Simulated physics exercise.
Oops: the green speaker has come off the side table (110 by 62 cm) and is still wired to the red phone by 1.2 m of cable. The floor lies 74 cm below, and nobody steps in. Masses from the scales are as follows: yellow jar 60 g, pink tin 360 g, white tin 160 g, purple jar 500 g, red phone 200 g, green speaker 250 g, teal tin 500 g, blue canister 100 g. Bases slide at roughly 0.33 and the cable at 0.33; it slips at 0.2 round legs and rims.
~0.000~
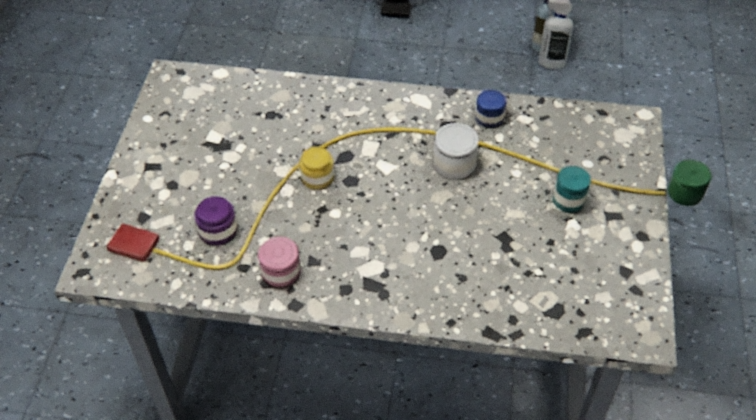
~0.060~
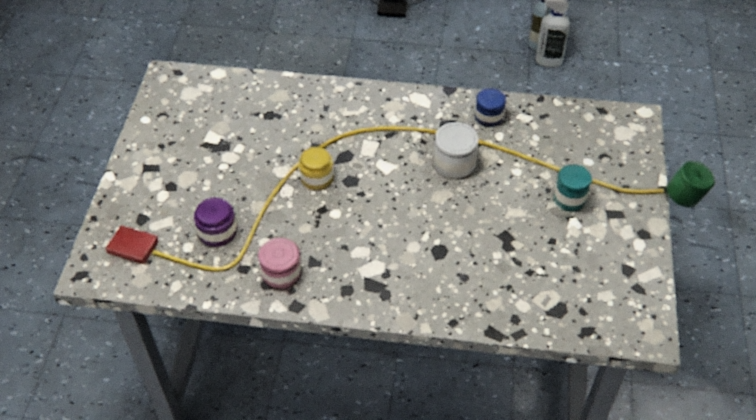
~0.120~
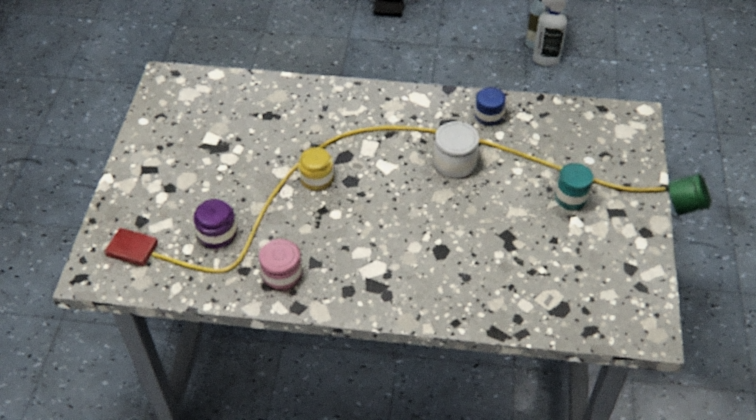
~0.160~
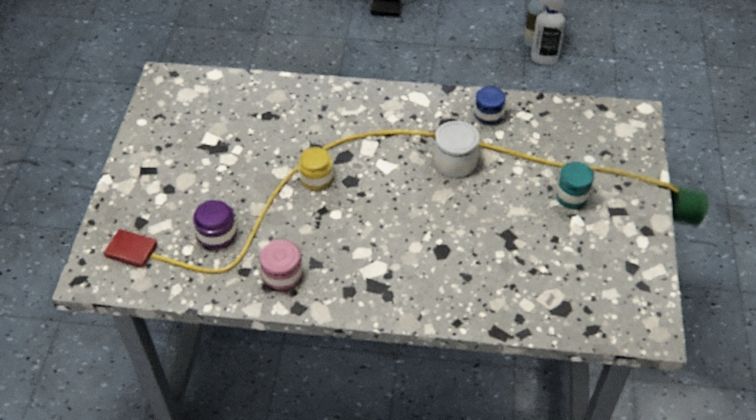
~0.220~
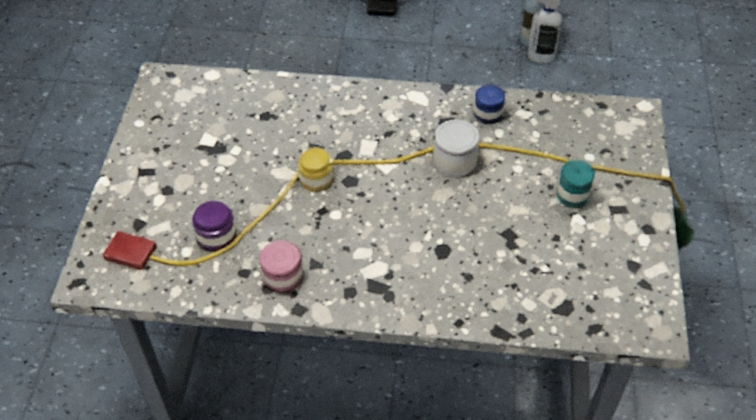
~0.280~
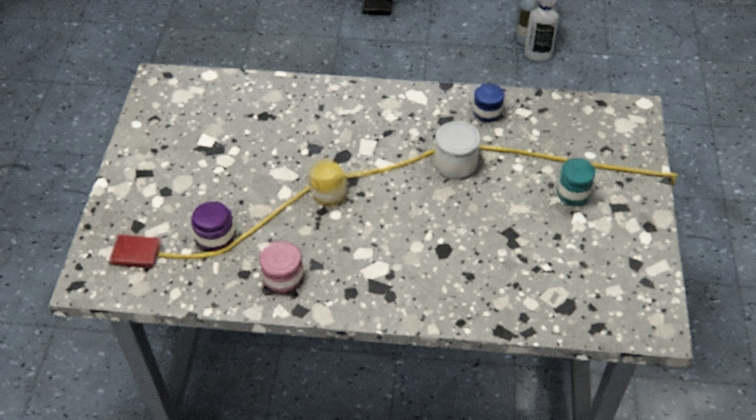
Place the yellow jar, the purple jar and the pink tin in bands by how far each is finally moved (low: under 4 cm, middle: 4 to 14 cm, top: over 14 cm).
Yellow jar: Top; purple jar: Low; pink tin: Low.
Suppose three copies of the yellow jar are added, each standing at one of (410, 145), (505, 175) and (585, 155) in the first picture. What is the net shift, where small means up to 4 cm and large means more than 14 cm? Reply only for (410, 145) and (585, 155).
Going in order, I'd call it a long shift for the first and a short shift for the second.
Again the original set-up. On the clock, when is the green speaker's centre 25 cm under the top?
It gets there at roughly 0.36 s.
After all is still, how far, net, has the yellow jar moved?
The yellow jar ends up 35 cm from where it started.
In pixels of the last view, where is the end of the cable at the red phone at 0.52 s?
Pixel estimate: (201, 250).
By 0.5 s, the cable's tail end at (201, 250); yellow jar 30 cm off its start, green speaker over the edge, red phone 9 cm off its start.
By 0.7 s, the cable's tail end at (203, 250); yellow jar 37 cm off its start, white tin 13 cm off its start, red phone 9 cm off its start.
By 1.0 s, the cable's tail end at (203, 250); yellow jar 37 cm off its start at (434, 289), white tin 13 cm off its start at (484, 185), red phone 9 cm off its start at (178, 252).
By 1.2 s, the cable's tail end at (203, 251); yellow jar 37 cm off its start, white tin 13 cm off its start, red phone 9 cm off its start.
By 2.4 s, the cable's tail end at (203, 251); yellow jar 37 cm off its start at (434, 289), purple jar 1 cm off its start at (213, 213), pink tin 0 cm off its start at (280, 257), white tin 13 cm off its start at (484, 185).
